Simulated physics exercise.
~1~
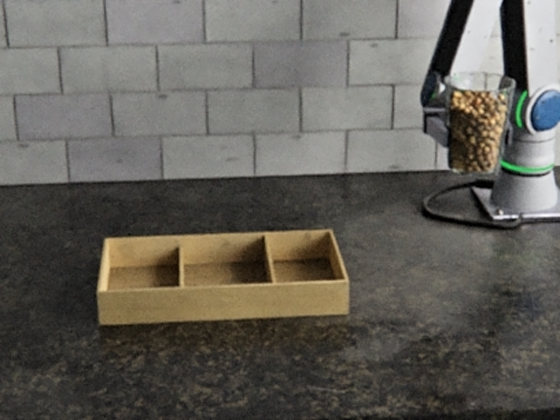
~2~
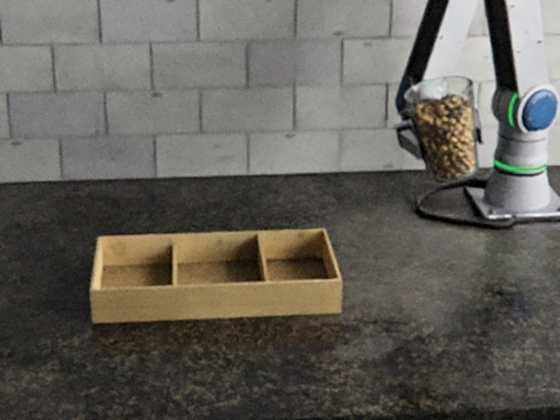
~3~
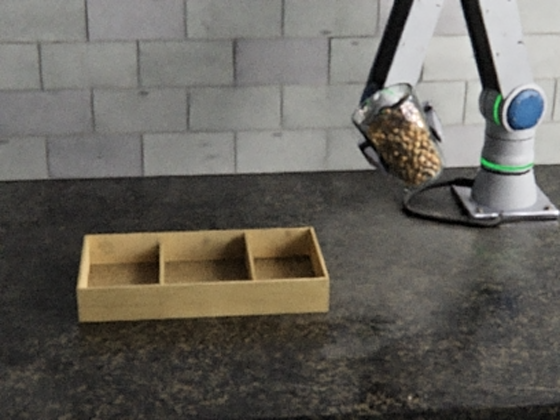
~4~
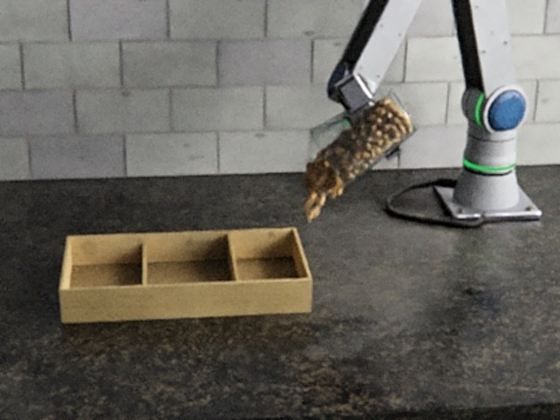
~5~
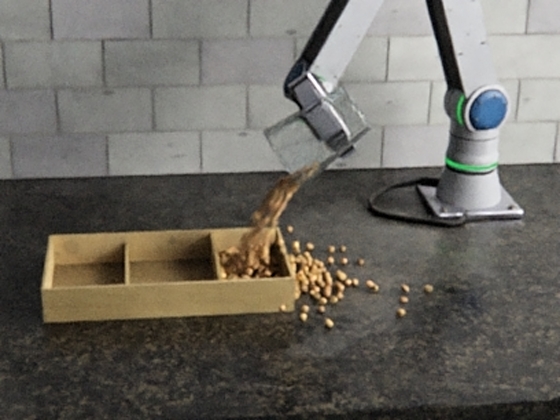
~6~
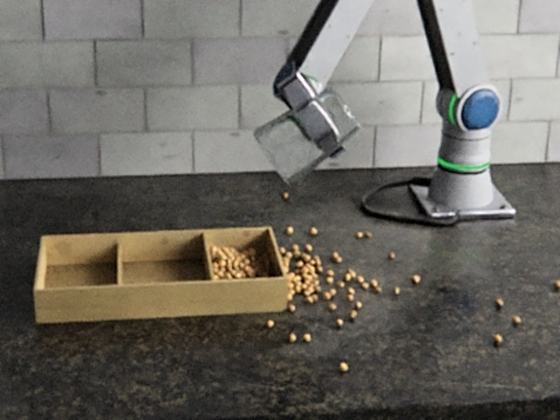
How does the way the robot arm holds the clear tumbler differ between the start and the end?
At the start the arm holds the tumbler upright and filled with chickpeas. By the end it holds the tumbler upside down, tilted with its mouth pointing down to the left.
On a dark countertop, a robot arm tips chickpeas into a box's right compartment, spilling some.
